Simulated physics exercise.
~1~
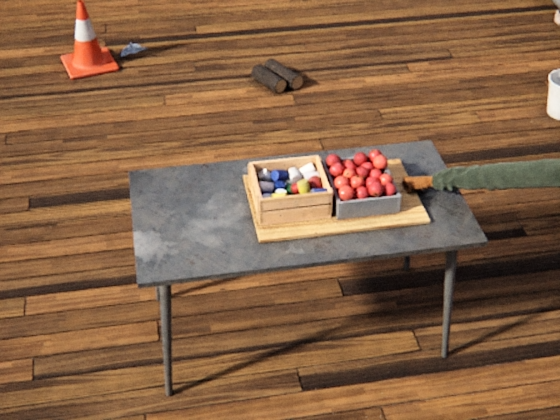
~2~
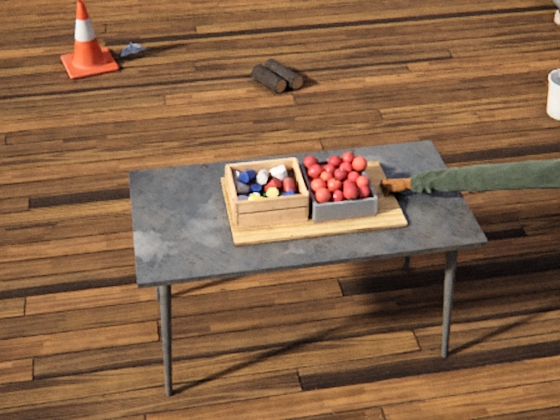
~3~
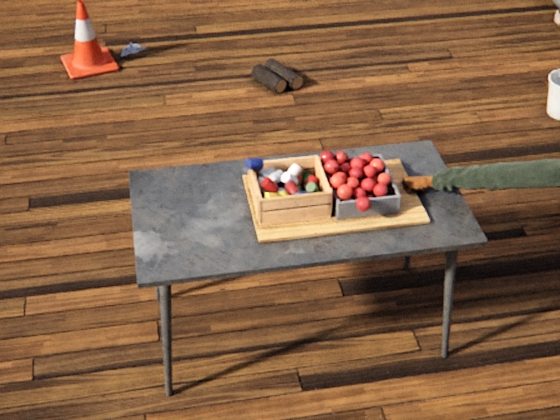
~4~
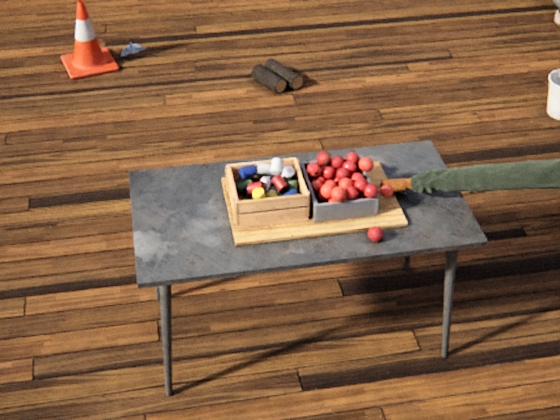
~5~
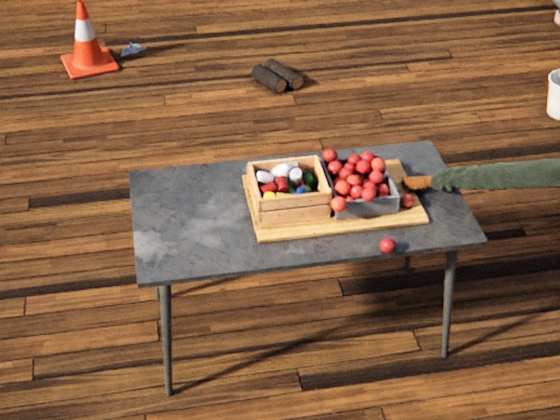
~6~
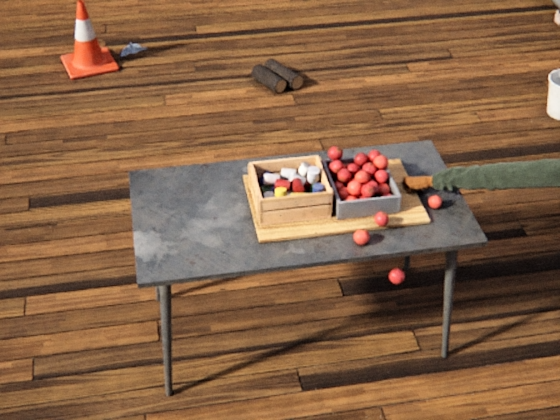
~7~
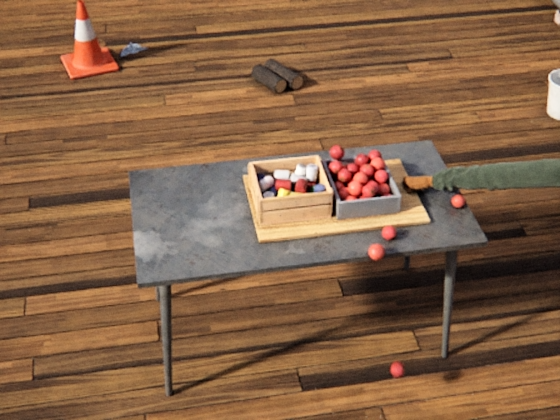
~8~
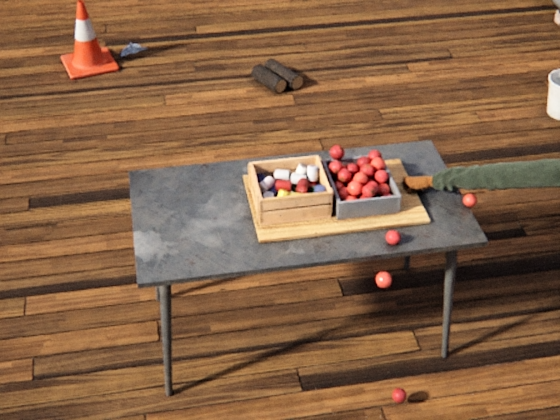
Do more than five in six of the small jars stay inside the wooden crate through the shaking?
Yes, fewer than one in six of the jars leave the wooden crate. The balls seen rolling across the table and dropping off it are red ones from the grey crate.
